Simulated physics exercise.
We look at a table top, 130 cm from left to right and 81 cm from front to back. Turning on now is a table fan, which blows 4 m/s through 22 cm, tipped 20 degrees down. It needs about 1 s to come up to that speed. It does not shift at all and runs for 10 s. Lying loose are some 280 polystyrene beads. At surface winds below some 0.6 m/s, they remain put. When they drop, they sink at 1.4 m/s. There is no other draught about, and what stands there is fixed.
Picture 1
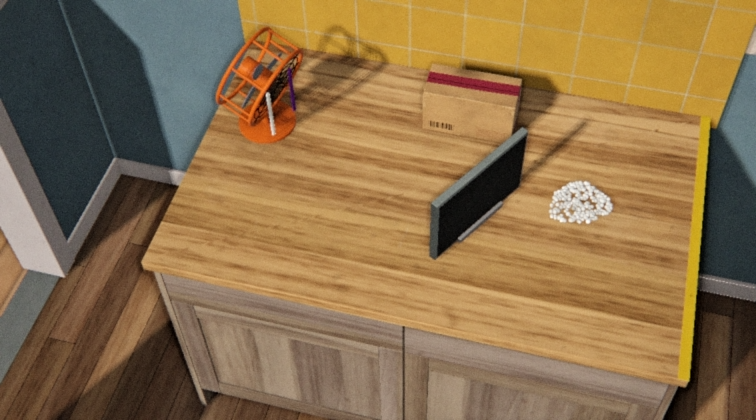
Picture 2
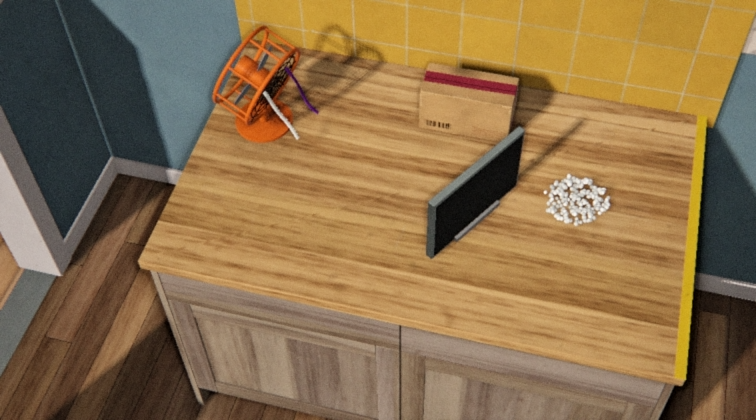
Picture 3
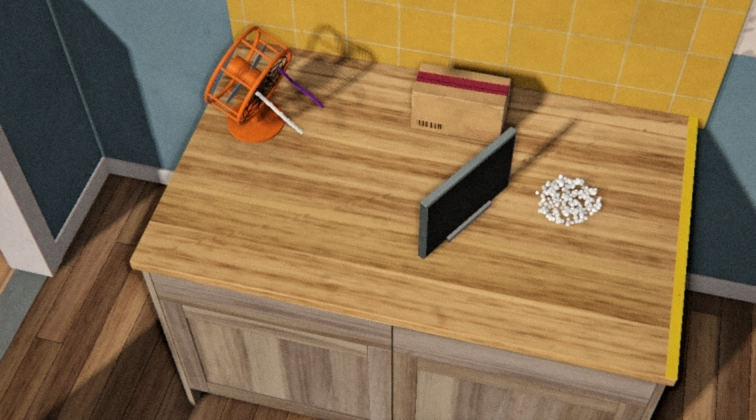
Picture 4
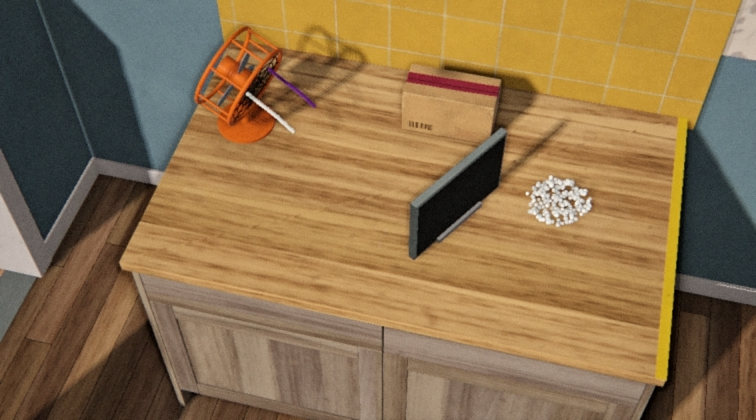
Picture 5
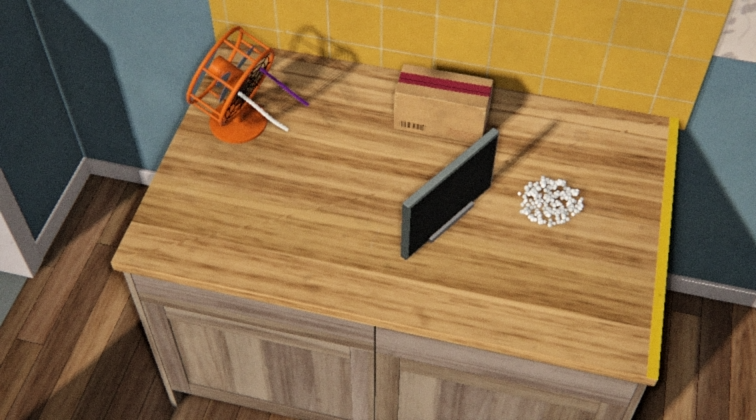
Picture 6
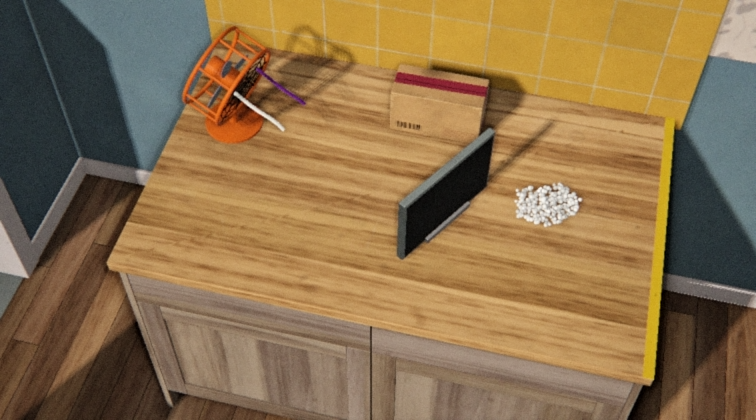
The video shows an orange table fan with a white and a purple strip that swing outward to the right, while a pile of white beads beyond a dark upright screen barely changes and a box stands behind.
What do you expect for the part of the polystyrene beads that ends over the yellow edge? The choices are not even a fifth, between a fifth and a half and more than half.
I'd say most of them end up on the far side of the yellow edge.
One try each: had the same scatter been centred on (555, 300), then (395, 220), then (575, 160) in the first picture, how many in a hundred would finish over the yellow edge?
0 %, 0 %, 100 %.
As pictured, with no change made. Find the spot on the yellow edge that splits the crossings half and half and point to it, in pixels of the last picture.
I'd put my finger close to (671, 168).
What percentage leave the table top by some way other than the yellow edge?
About 0 %.
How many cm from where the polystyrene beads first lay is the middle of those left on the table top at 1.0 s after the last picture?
It works out to close to 0 cm.
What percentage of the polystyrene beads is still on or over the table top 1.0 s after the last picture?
About 70 % remain.
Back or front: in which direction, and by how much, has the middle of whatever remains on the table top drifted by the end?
Shifted forward by about 5 cm.
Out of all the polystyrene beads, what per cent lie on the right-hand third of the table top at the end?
Roughly 30 in a hundred.
Then, 1.0 s after the last picture the count stands so, 31 % are over the yellow edge; the middle of those still in play is near (546, 209).
Then, 2.2 s after the last picture the count stands so, 62 % are over the yellow edge; the middle of those still in play is near (543, 216).
Then, 4.6 s after the last picture the count stands so, 68 % are over the yellow edge; the middle of those still in play is near (543, 216).
Then, 9.1 s after the last picture, at the end, 72 % are over the yellow edge; the middle of those still in play is near (542, 219).
